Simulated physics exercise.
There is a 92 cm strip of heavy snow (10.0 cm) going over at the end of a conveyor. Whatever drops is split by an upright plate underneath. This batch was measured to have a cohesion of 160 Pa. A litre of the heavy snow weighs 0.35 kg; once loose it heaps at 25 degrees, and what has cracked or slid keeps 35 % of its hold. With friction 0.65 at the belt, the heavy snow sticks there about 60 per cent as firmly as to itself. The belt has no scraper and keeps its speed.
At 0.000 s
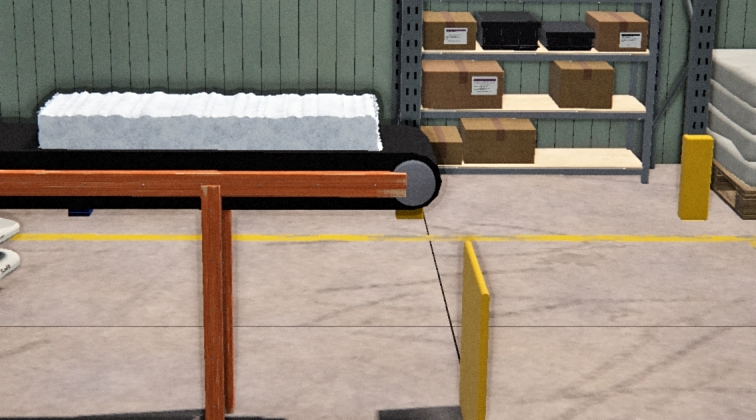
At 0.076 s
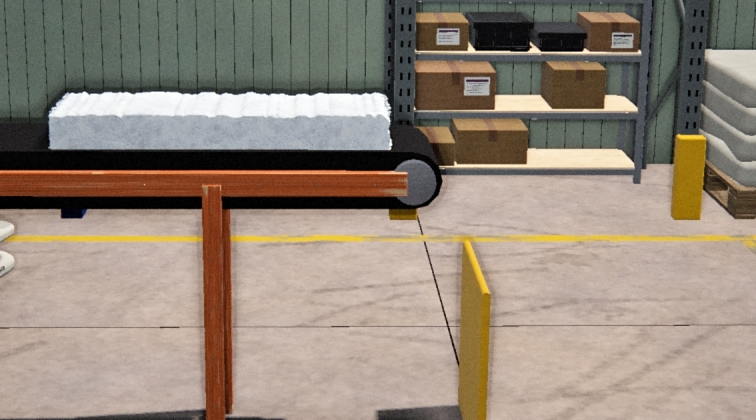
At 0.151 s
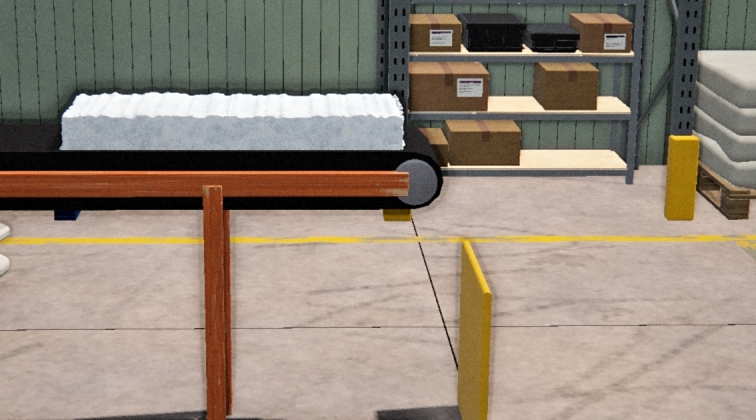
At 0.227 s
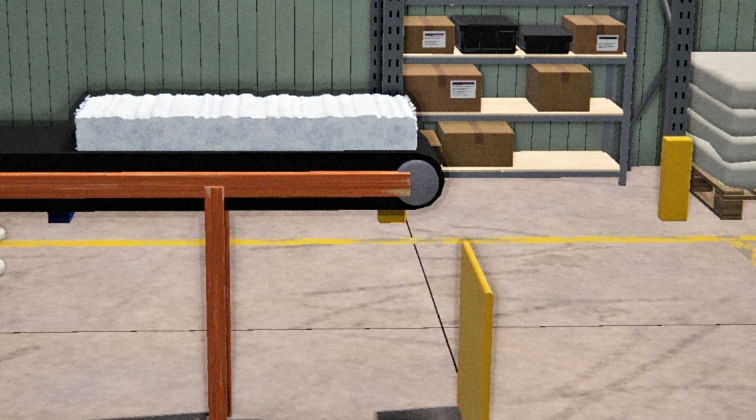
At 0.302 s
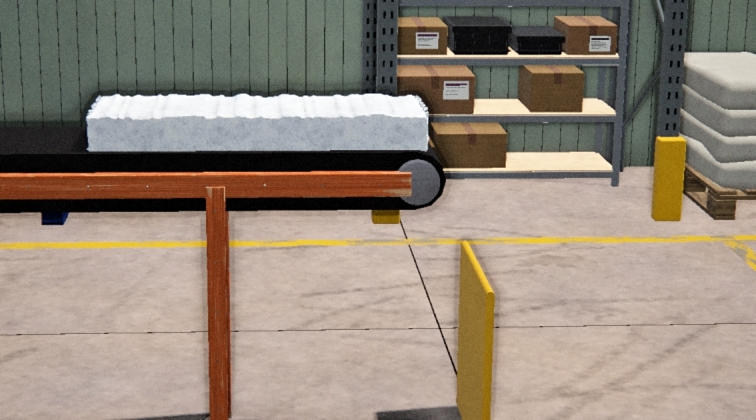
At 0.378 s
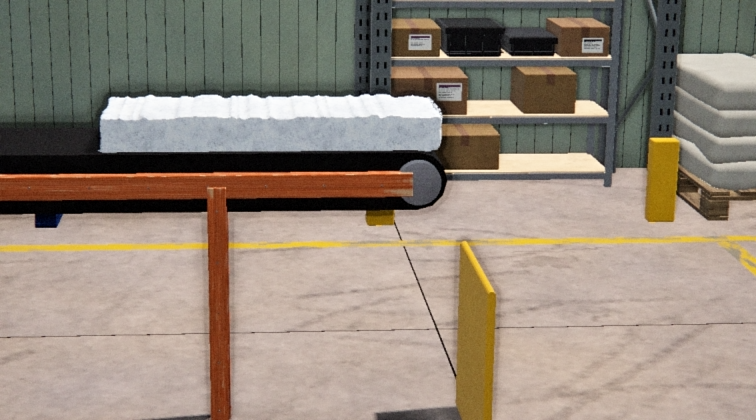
In the video, a long white block of what looks like packed snow rides rightward along a black conveyor in a warehouse, its front end reaching the end roller, while the shelves and boxes behind shift slightly left in view.
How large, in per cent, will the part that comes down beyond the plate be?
My estimate is about 62 per cent.
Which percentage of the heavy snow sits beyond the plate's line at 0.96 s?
About 12 %.
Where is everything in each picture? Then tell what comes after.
Front end of the heavy snow at (377, 119), in the first picture.
Front end of the heavy snow at (389, 149), in the second picture.
Front end of the heavy snow at (402, 119), in the third picture.
Front end of the heavy snow at (415, 149), in the fourth picture.
Front end of the heavy snow at (427, 149), 4 % of it past the top of the roller, in one piece, in the fifth picture.
Front end of the heavy snow at (441, 123), 7 % of it past the top of the roller, in one piece, in the sixth picture.
By 0.96 s, 13 % is beyond the plate's line.
By 1.65 s, 32 % is beyond the plate's line.
By 2.34 s, 51 % is beyond the plate's line.
By 3.03 s, 62 % is beyond the plate's line.
By 4.50 s, at the end, 62 % is beyond the plate's line.
